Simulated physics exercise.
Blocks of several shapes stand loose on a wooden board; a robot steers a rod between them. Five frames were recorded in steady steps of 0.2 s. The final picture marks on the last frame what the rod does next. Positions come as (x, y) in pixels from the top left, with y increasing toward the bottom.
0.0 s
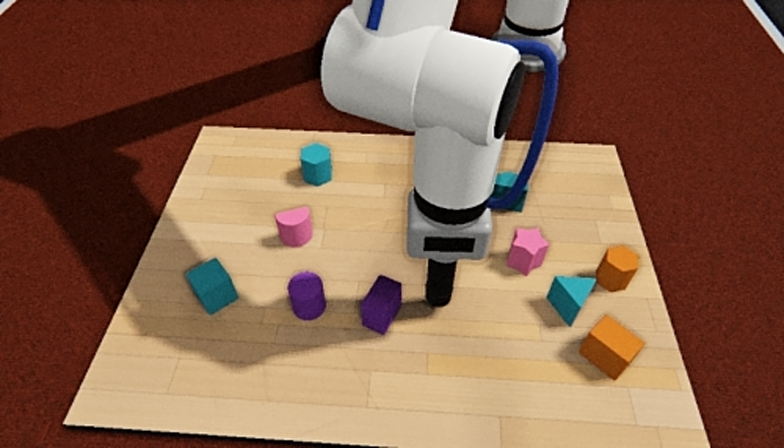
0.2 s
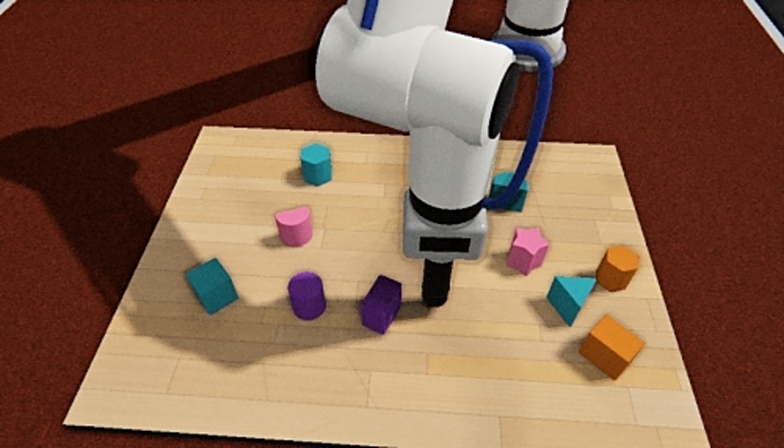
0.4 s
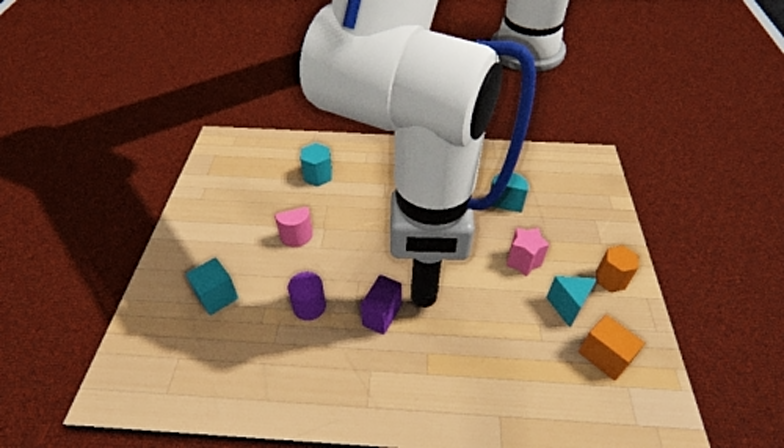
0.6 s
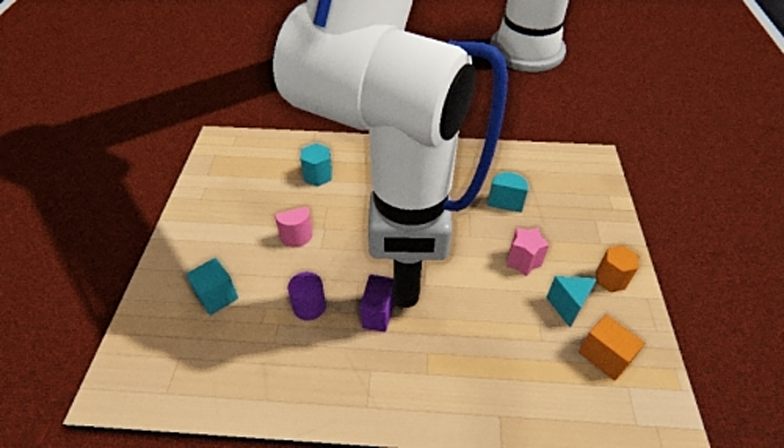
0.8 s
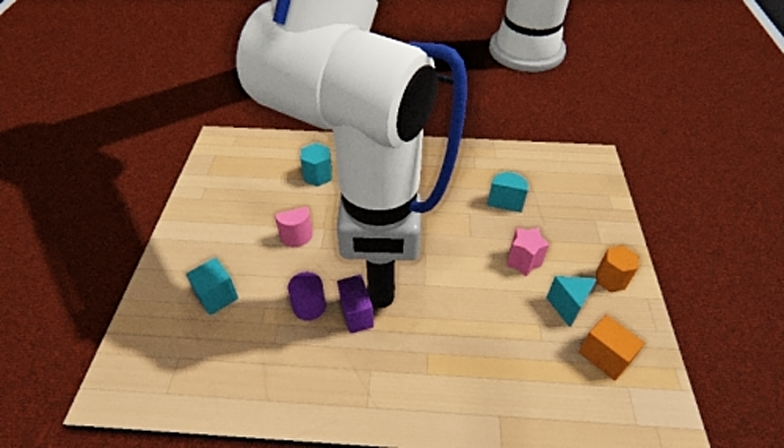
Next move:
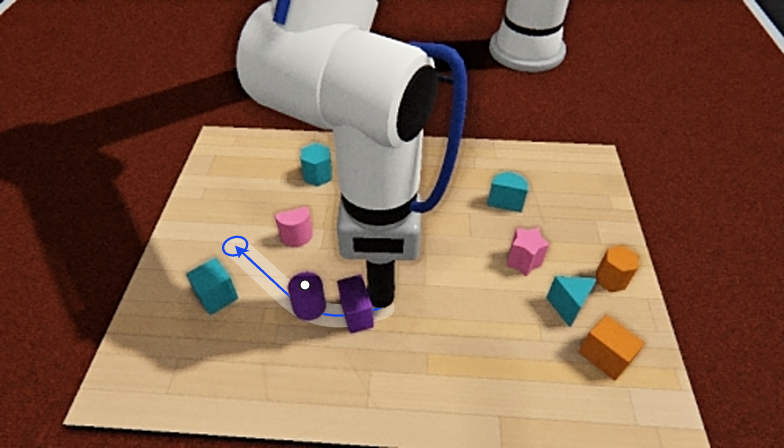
A robot arm moving its black rod left across a wooden board, pushing a purple block toward a rounded purple one.
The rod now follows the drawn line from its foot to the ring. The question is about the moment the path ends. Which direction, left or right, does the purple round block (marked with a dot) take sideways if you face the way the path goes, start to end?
It's pushed left.
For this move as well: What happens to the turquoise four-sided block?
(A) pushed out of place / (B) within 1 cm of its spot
Answer: A.
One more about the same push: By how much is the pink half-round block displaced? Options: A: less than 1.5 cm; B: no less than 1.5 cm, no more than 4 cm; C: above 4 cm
(A)
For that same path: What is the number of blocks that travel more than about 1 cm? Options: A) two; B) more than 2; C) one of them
My answer is option B.
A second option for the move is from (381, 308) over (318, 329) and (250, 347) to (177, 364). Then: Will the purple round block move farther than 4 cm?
Going by the path, yes.
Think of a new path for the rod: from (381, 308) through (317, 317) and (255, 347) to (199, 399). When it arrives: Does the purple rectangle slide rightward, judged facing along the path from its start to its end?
Yes, that is how it ends up.
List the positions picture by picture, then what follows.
Tip of the rod (438, 297), middles of tops, turquoise four-sided block (208, 275), pink half-round block (293, 216), purple round block (305, 285), purple rectangle (382, 293), in the first frame.
Rod (435, 297), nothing pushed, in the second frame.
Rod (424, 298), nothing pushed, in the third frame.
Rod (406, 298), purple rectangle (377, 292), in the fourth frame.
Rod (381, 298), turquoise four-sided block (208, 275), pink half-round block (293, 216), purple round block (305, 285), purple rectangle (355, 293), in the fifth frame.
The line goes from (381, 308) over (318, 312) and (272, 280) to (235, 246); the dot is on the purple round block.
On the path given first. One third of the way, rod (316, 303); purple round block (260, 279); purple rectangle (285, 293), turned 25° clockwise.
Two thirds of the way, rod (269, 270); turquoise four-sided block (174, 282), turned 45° clockwise; purple round block (210, 281); purple rectangle (241, 270), turned 20° anticlockwise.
At the end, rod (232, 236); turquoise four-sided block (172, 283), turned 50° clockwise; pink half-round block unmoved; purple round block (208, 281); purple rectangle (239, 268), turned 30° anticlockwise.
